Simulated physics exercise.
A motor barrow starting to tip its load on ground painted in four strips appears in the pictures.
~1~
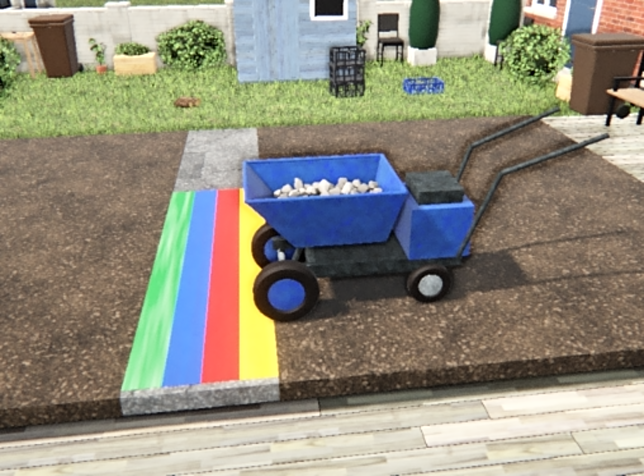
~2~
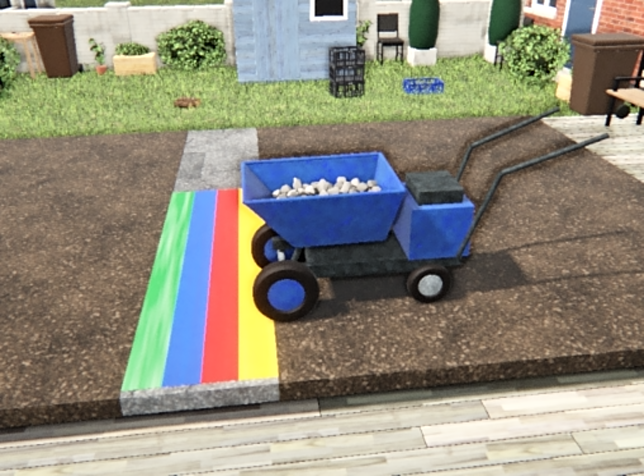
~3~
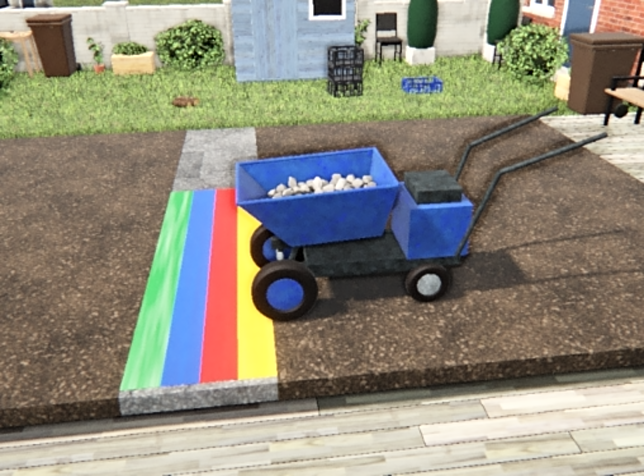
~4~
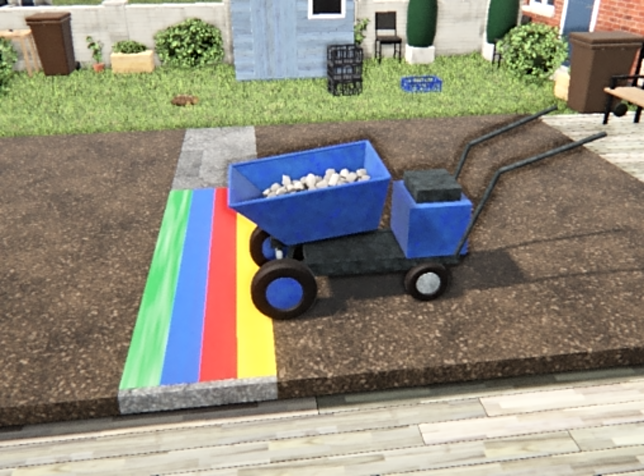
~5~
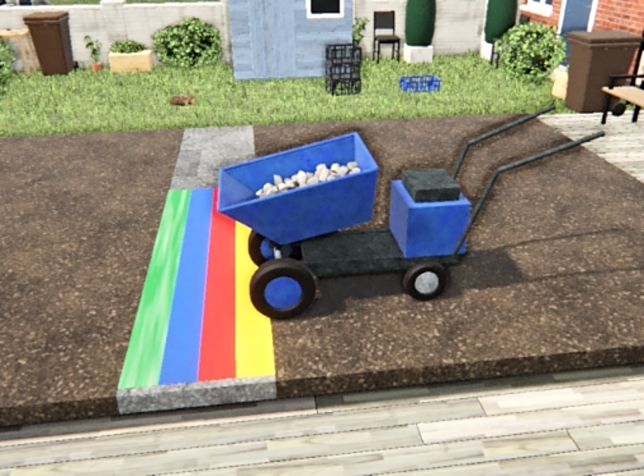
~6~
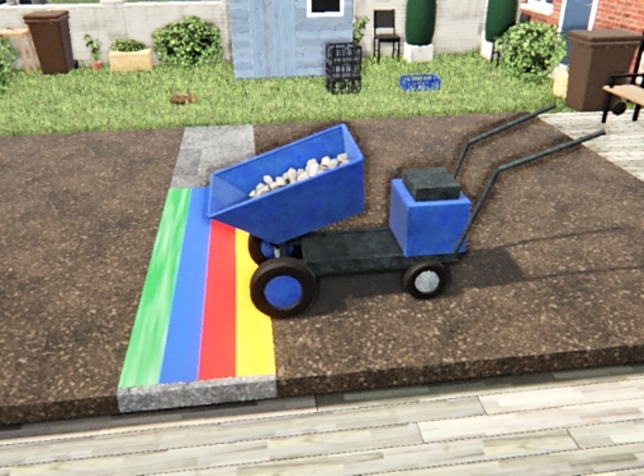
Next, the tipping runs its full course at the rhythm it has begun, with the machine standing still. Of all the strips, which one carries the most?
I would say the green one.
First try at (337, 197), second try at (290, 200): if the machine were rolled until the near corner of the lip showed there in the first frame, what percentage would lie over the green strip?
Position 1 near 0 %, position 2 near 20 %.
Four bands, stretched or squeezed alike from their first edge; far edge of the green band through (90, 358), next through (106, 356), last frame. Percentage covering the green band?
About 30 %, then 40 %.
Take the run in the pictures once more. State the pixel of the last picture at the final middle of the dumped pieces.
Close to (141, 300).
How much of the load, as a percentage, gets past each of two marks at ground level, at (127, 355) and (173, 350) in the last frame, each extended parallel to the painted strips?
That's 30 in a hundred for the first and 70 in a hundred for the second.
Just after the last frame, skip tipped steeply; every one in the skip.
A moment on, skip tipped right over; roughly two thirds in the skip; just a few over the blue strip; roughly a quarter over the green strip; about a tenth off the paint.
Further on, skip tipped right over; roughly a third in the skip; about a tenth over the blue strip; roughly a third over the green strip; roughly a third off the paint.
When it is over, skip tipped right over; roughly a third in the skip; not one over the yellow strip; not one over the red strip; about a tenth over the blue strip; roughly a third over the green strip; roughly a third off the paint.
